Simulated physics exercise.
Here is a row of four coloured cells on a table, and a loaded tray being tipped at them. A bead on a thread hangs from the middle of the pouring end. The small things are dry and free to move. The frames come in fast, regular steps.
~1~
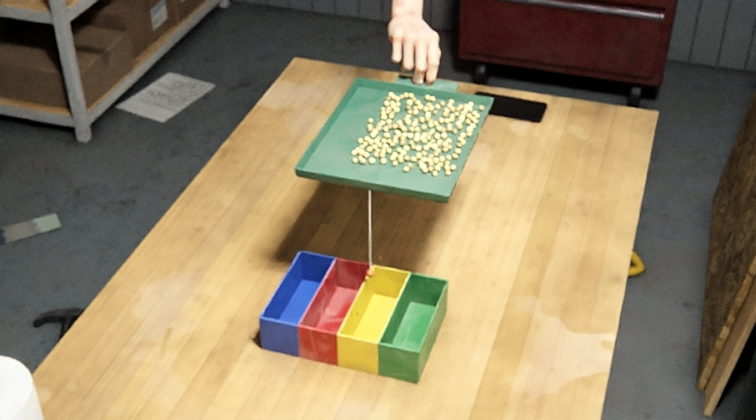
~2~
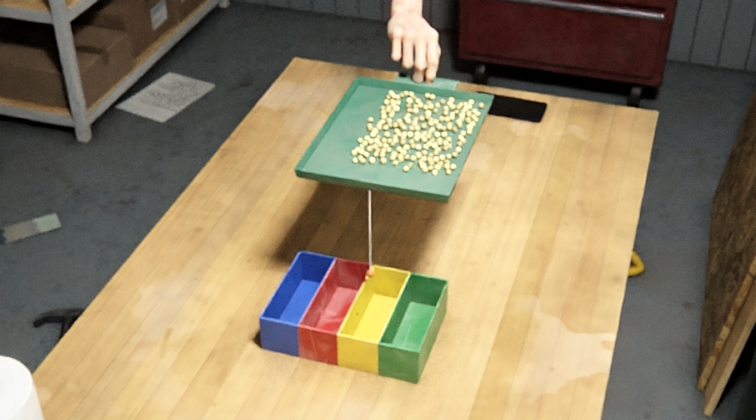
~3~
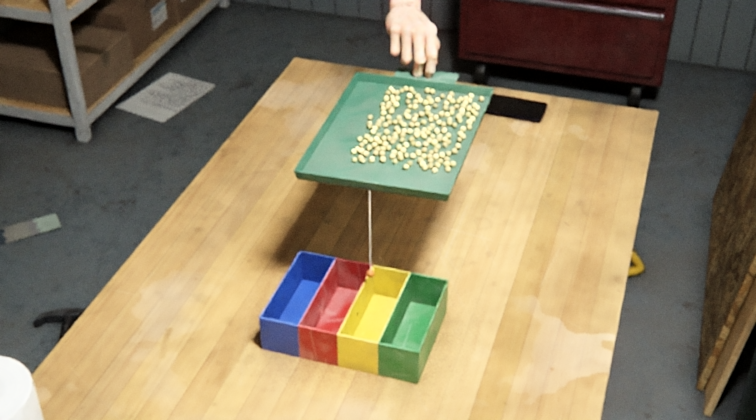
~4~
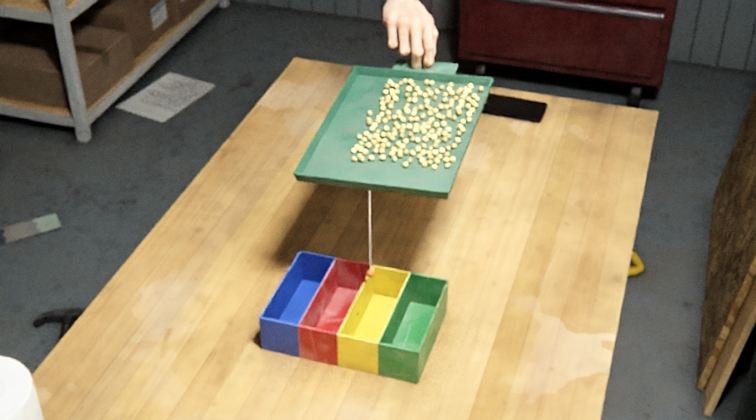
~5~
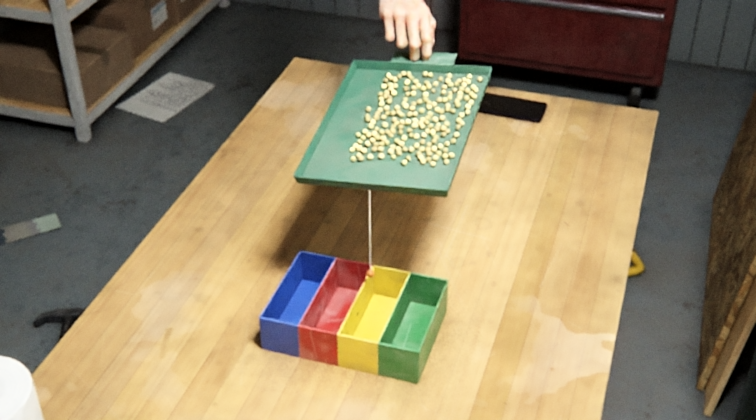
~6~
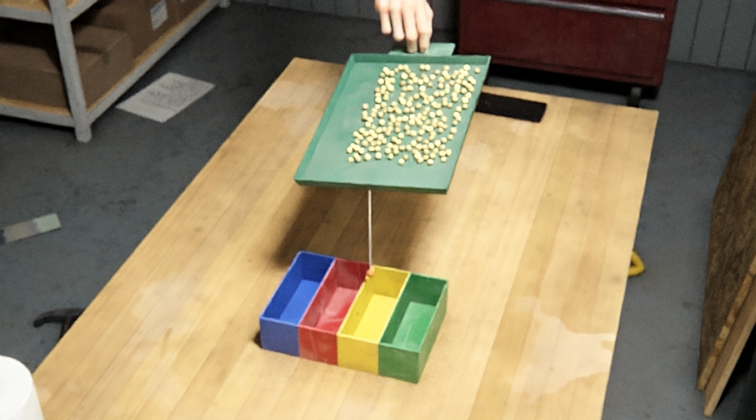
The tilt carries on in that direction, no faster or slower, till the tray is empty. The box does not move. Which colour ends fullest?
Most goes to the blue cell.
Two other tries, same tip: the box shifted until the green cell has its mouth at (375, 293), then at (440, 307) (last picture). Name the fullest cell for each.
First that red cell, then that blue cell.
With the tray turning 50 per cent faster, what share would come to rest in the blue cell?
Roughly 60 in a hundred.
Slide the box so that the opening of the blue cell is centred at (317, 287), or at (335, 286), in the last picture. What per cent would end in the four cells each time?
Roughly 50 per cent, and 10 per cent.
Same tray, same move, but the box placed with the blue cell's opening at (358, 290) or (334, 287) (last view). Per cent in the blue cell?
First some 0, then 10 per cent.
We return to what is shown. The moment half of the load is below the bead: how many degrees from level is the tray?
At about 90°.
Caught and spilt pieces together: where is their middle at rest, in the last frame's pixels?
Around (306, 304).
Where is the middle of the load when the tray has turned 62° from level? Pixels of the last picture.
Near (321, 185).
Shortly afterwards, tray tipped steeply; the bulk on the tray; a little in the blue cell; only a few in the red cell; near a quarter falling or outside the box.
Next, tray tipped past a quarter turn; a little on the tray; near two thirds in the blue cell; a little in the red cell; only a few in the yellow cell; near a quarter falling or outside the box.
Some moments later, tray tipped past a quarter turn; the bulk in the blue cell; a little in the red cell; only a few in the yellow cell; a little falling or outside the box.
In the end, tray tipped past a quarter turn; the bulk in the blue cell; a little in the red cell; only a few in the yellow cell; none at all in the green cell; a little outside the box.
